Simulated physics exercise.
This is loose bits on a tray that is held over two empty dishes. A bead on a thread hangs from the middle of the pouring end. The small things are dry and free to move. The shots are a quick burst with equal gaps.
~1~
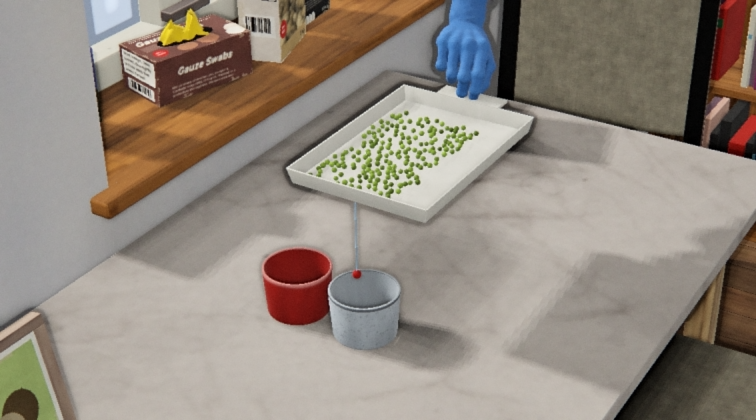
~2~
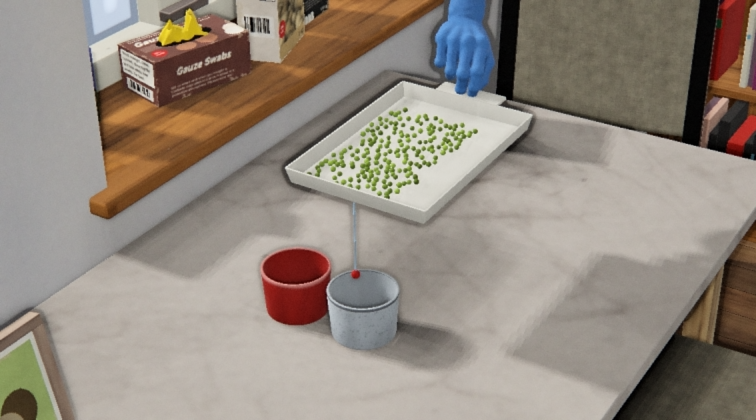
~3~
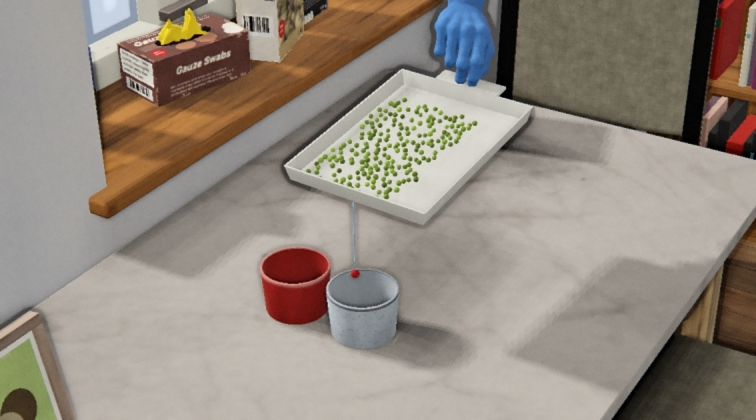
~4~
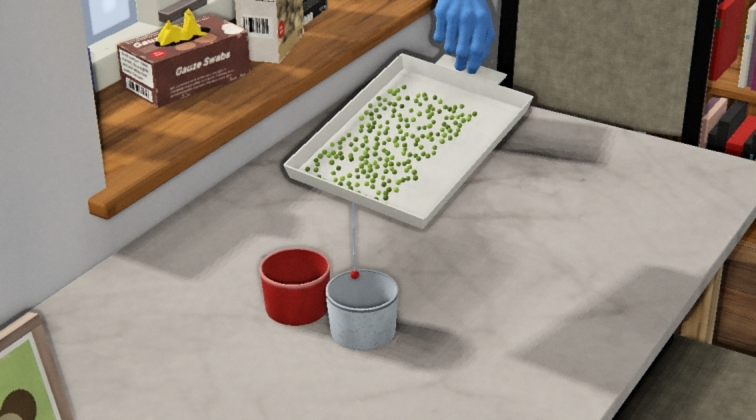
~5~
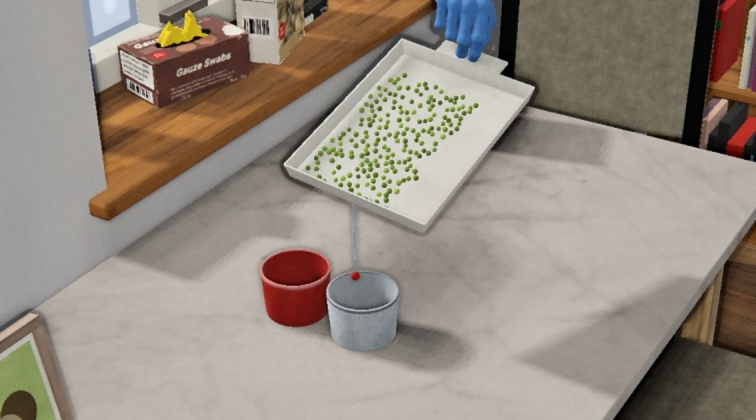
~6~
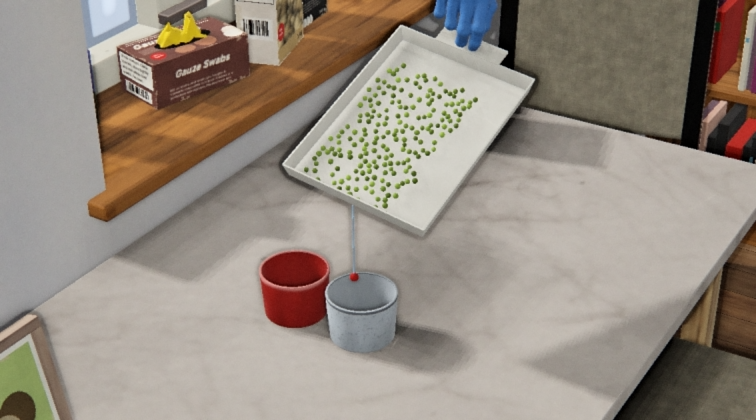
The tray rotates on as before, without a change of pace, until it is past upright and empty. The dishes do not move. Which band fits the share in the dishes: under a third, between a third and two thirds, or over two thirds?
Caught overall: Less than a third.
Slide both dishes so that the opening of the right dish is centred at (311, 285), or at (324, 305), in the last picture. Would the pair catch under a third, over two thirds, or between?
First below one third, then under a third.
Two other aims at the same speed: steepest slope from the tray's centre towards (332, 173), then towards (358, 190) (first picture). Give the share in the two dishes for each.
The first gives 90 %, the second 30 %.
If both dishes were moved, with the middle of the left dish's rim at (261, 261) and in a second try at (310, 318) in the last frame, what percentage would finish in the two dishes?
First some 0, then 10 per cent.
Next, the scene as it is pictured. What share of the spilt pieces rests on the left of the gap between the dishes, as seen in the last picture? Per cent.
Roughly 0 in a hundred.
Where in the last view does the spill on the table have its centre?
Close to (431, 374).
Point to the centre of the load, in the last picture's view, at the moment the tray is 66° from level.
Around (407, 230).
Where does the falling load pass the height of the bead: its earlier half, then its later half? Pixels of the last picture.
Around (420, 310) and then (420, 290).
Soon, tray tipped steeply; most on the tray; a stray few outside both; about a quarter in the air.
A while on, tray tipped past a quarter turn; about a quarter on the tray; about two thirds outside both; about a quarter in the air.
Towards the end, tray tipped past a quarter turn; a stray few in the right dish; nearly all outside both.
Finally, tray tipped past a quarter turn; none in the right dish; none in the left dish; all outside both.
